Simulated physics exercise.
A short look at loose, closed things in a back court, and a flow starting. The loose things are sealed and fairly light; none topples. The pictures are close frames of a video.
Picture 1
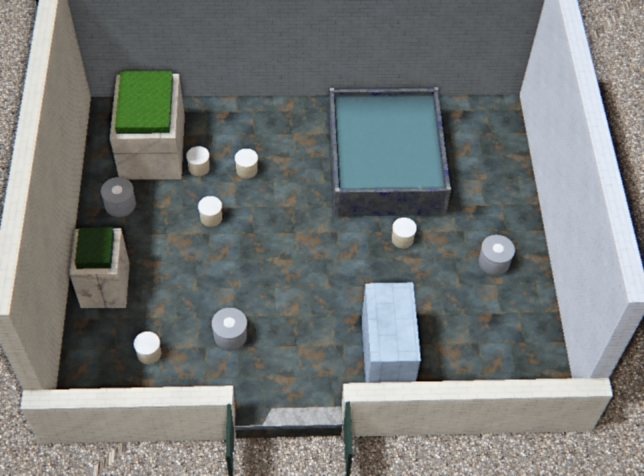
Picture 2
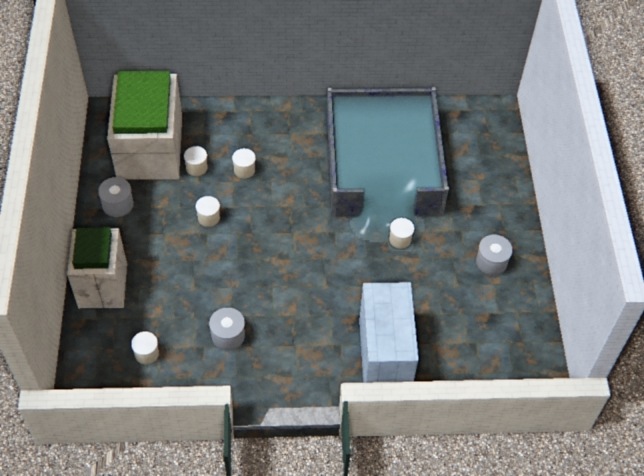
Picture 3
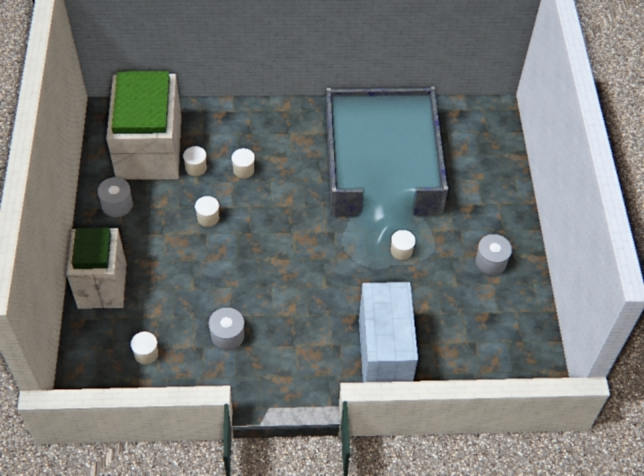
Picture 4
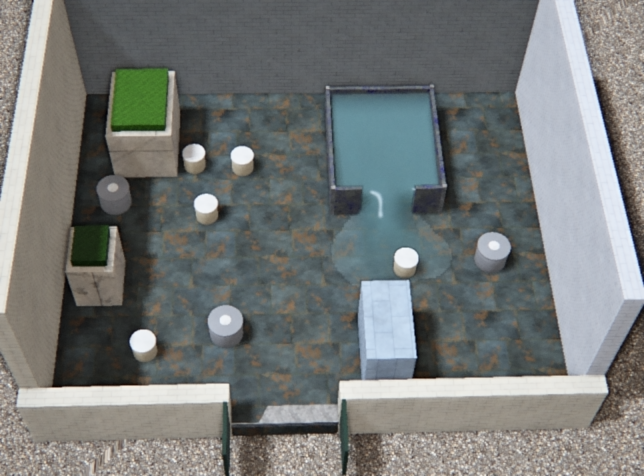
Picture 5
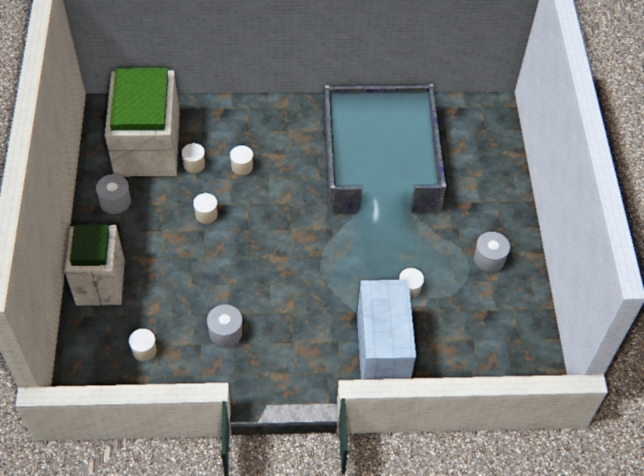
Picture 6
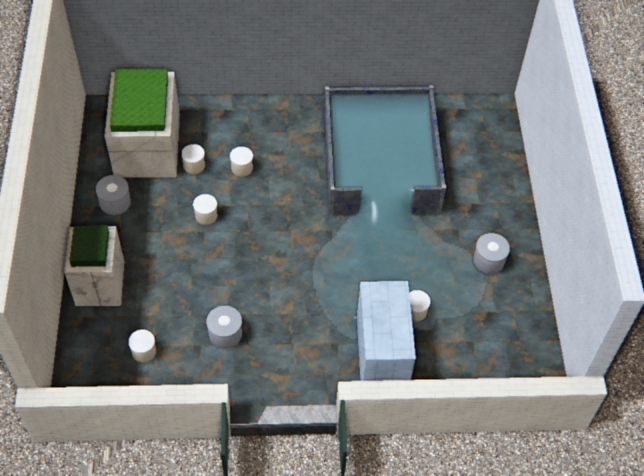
Water pours from the open front of a pool and pushes a small white pail forward.
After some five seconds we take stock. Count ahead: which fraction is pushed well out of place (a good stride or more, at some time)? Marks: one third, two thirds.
Share: From one to two thirds.
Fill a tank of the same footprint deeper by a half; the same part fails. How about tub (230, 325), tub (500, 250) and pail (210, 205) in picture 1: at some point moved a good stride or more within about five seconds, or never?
In turn: Swept aside, yes, no.
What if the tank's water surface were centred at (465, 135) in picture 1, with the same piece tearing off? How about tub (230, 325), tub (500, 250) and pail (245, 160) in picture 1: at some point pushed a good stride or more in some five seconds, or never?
In that order: Not that far, shifted that much, under that.
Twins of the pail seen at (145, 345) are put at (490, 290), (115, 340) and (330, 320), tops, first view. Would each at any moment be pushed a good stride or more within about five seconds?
In turn: Swept aside, not that far, that far or more.
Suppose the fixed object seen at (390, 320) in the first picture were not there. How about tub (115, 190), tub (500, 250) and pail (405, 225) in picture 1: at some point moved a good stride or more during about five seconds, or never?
One after the other: Less than that, shifted that much, moved that far.
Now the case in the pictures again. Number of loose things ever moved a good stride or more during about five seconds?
3 of them.
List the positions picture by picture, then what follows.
A pail at (404, 227), on the bottom; a tub at (498, 249), on the bottom; 0 of 8 have shifted, in the first picture.
A pail at (402, 228) rests on the ground; a tub at (496, 248), on the bottom; 0 of 8 have shifted, in the second picture.
A pail at (403, 240) rests on the ground, close to its start; a tub at (495, 248) rests on the ground; 1 of 8 have shifted, in the third picture.
A pail at (406, 258) rests on the ground, a stride from its start; a tub at (494, 246) rests on the ground; 1 of 8 have shifted, in the fourth picture.
A pail at (411, 278) rests on the ground, a stride from its start; a tub at (493, 245) rests on the ground; 1 of 8 have shifted, in the fifth picture.
A pail at (418, 301) rests on the ground, a stride from its start; a tub at (493, 247) rests on the ground; 1 of 8 have shifted, in the sixth picture.
A moment on, 1 of 8 are well off their spots; 0 afloat.
Next, 1 of 8 are well off their spots; 1 afloat.
Later, 2 of 8 are well off their spots; 1 afloat.
In the end, 3 of 8 are well off their spots, and 3 have been at some point; 2 afloat.
